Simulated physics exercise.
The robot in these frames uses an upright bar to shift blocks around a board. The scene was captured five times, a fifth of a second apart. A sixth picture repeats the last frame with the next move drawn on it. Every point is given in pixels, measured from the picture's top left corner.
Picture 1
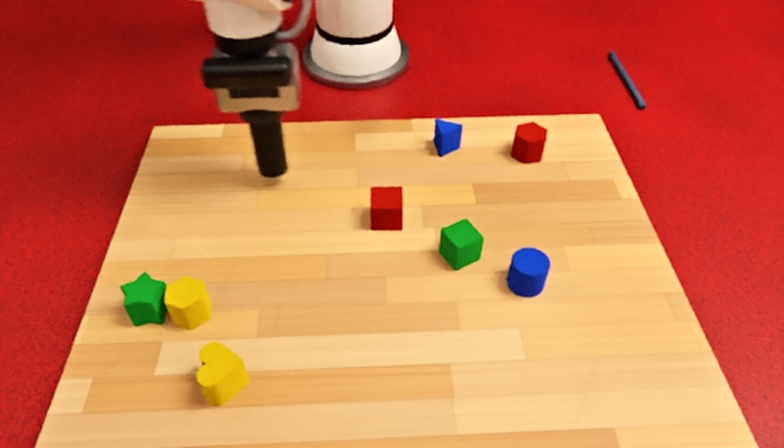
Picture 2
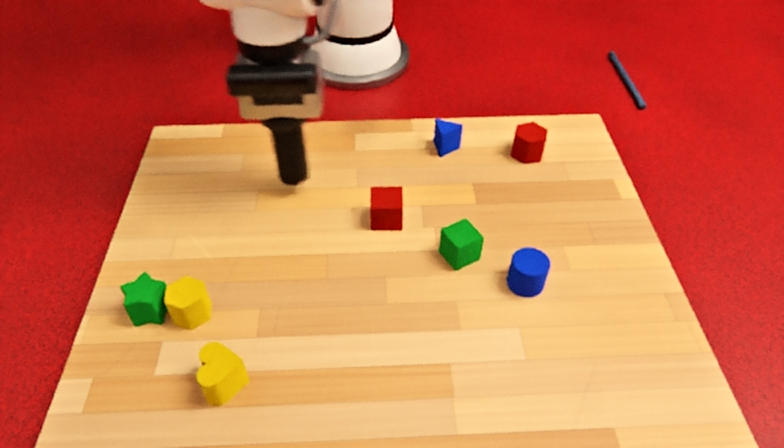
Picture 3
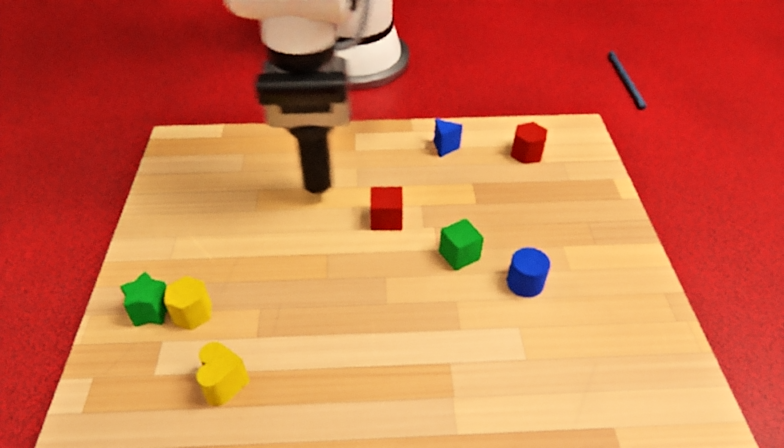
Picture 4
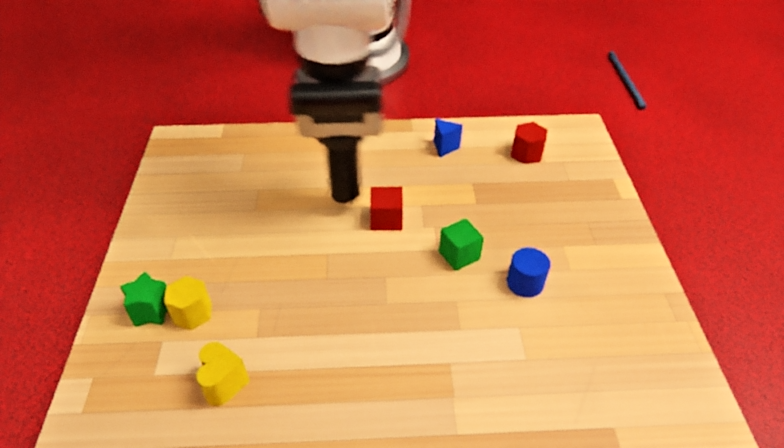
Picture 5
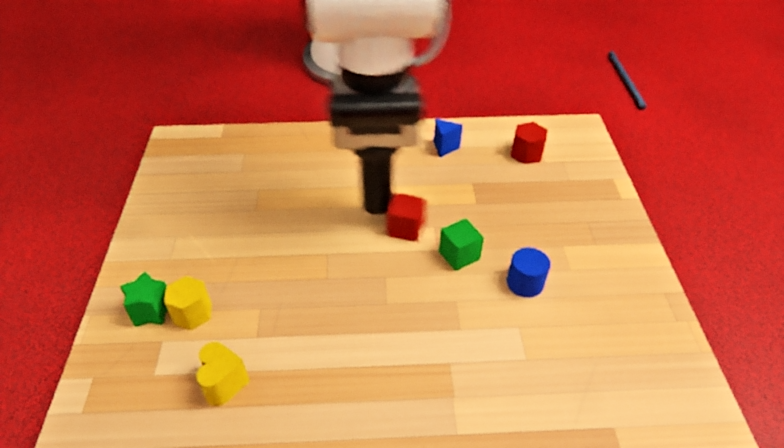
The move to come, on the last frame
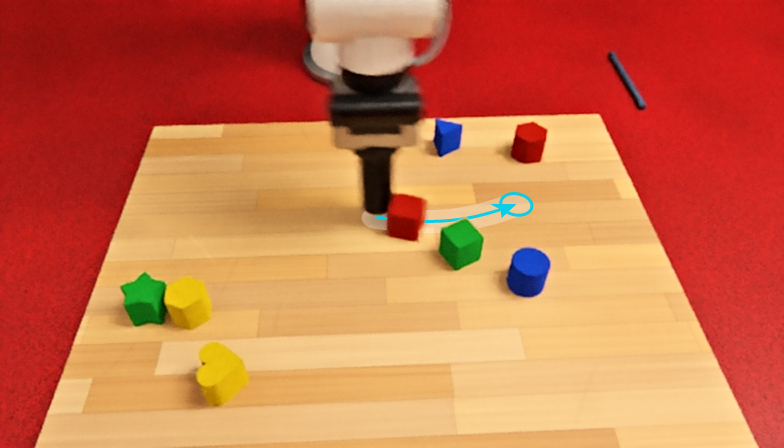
A robot arm moved its upright black bar rightward and slightly nearer across the wooden board, then nudged the red cube a short way right toward the green cube, while the other blocks stayed still.
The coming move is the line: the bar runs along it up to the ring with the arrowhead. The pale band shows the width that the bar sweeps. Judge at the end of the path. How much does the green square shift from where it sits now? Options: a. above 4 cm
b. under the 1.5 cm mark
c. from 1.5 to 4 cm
c (from 1.5 to 4 cm)
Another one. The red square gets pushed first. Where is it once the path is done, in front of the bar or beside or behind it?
The bar will have lost it.
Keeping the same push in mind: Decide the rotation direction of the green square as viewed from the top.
The block spins clockwise.
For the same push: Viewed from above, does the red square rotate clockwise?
Yes, that is how it ends up.
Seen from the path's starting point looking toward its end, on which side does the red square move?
My answer: Right.
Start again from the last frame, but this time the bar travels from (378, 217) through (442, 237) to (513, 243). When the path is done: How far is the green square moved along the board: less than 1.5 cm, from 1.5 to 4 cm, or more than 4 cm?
Verdict: More than 4 cm.
Drawn move, from (378, 217) over (426, 221) and (474, 217) to (516, 204).
The first path, step by step. One third of the way, bar at (428, 208); red square at (450, 218), turned 50° clockwise; green square at (471, 239).
Two thirds of the way, bar at (477, 203); red square at (467, 221), turned 70° clockwise; green square at (479, 245), turned 25° clockwise.
At the end, bar at (519, 191); red square at (467, 221), turned 70° clockwise; green square at (479, 245), turned 25° clockwise; red hexagon still.
